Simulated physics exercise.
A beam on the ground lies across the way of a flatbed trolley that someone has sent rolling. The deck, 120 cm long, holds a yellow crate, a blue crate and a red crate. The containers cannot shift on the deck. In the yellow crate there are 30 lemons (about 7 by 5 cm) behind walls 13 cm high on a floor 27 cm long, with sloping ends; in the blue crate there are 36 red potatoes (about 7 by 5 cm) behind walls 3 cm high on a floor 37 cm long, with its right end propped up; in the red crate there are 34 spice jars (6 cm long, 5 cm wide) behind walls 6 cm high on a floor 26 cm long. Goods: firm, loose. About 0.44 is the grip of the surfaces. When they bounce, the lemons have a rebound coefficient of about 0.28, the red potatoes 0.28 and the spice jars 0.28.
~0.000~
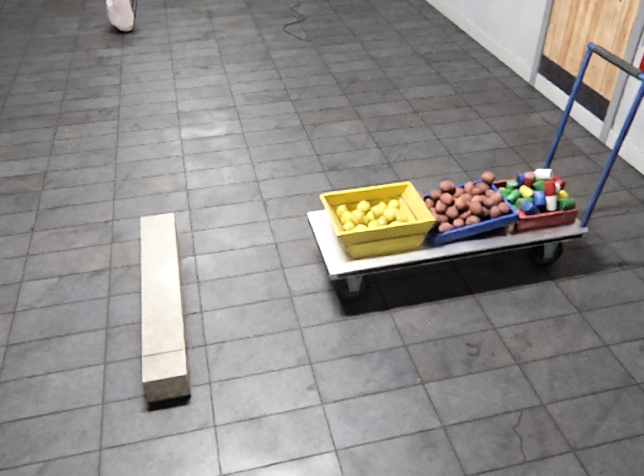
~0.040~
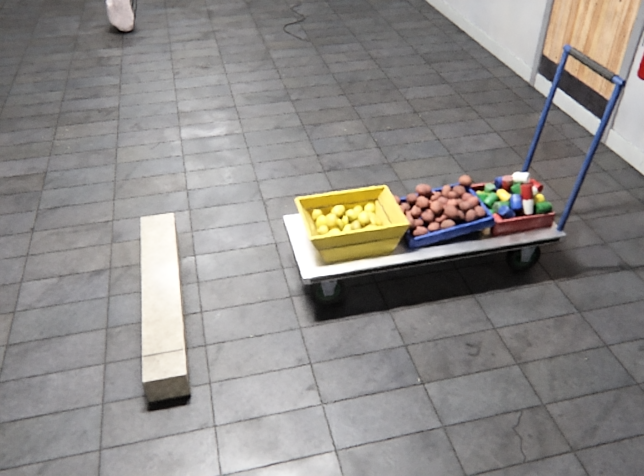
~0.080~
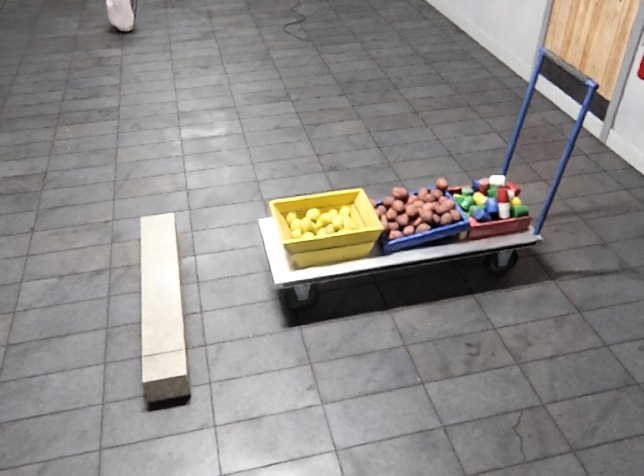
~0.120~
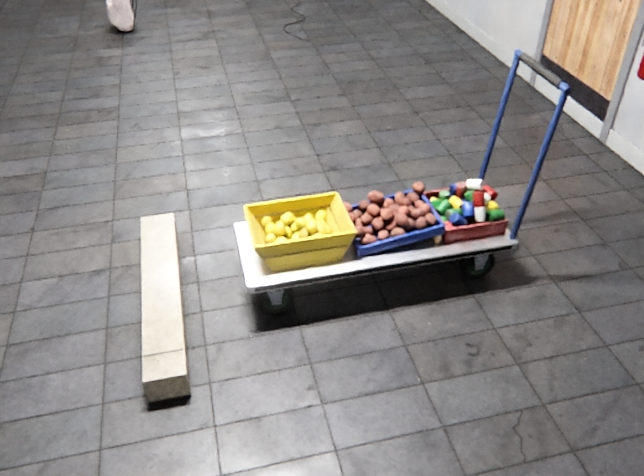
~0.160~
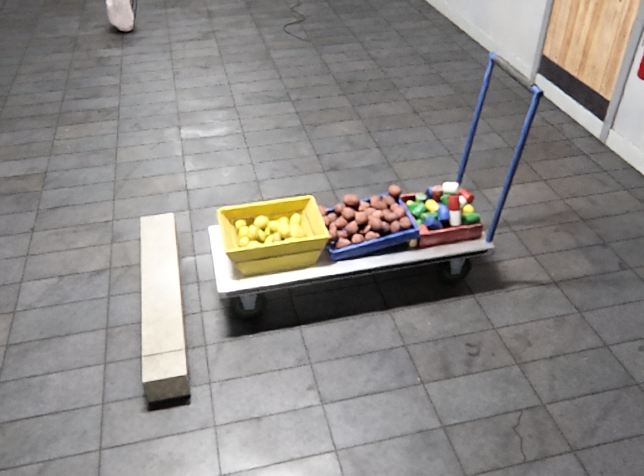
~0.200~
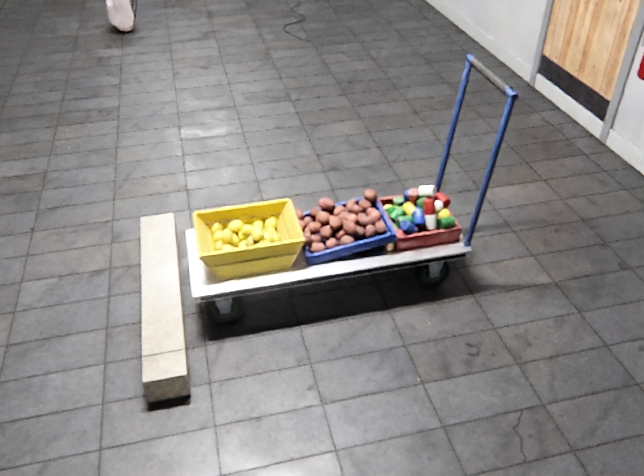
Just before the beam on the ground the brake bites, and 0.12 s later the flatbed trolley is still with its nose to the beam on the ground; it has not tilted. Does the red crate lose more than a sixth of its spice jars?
Yes.
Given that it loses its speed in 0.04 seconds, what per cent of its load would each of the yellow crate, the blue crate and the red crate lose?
Yellow crate 20, blue crate 30, red crate 40 %.
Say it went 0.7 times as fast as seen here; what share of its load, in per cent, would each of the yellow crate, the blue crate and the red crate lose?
Then the yellow crate sheds 0 per cent, the blue crate 20 per cent, and the red crate 20 per cent.
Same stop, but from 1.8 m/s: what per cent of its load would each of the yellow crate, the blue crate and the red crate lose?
Yellow crate 0 %, blue crate 20 %, red crate 10 %.
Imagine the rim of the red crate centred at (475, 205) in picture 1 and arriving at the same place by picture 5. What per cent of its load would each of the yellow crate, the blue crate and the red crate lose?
Yellow crate 0, blue crate 20, red crate 10 per cent.
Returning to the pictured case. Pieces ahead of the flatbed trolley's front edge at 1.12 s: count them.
Count: Approx. 2.
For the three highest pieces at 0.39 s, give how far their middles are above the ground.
Around 46 cm high.
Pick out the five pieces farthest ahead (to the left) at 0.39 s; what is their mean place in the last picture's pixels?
Around pixel (178, 238).
After 0.27 s, yellow crate 30 in, 0 out, blue crate 34 in, 2 out and red crate 34 in, 0 out.
After 0.39 s, yellow crate 29 in, 1 out, blue crate 29 in, 7 out and red crate 28 in, 6 out.
After 0.62 s, yellow crate 28 in, 2 out, blue crate 28 in, 8 out and red crate 24 in, 10 out.
Final count (at 1.12 s), yellow crate 28 in, 2 out, blue crate 28 in, 8 out and red crate 24 in, 10 out. Asked share, 10 of 34, 29 per cent.
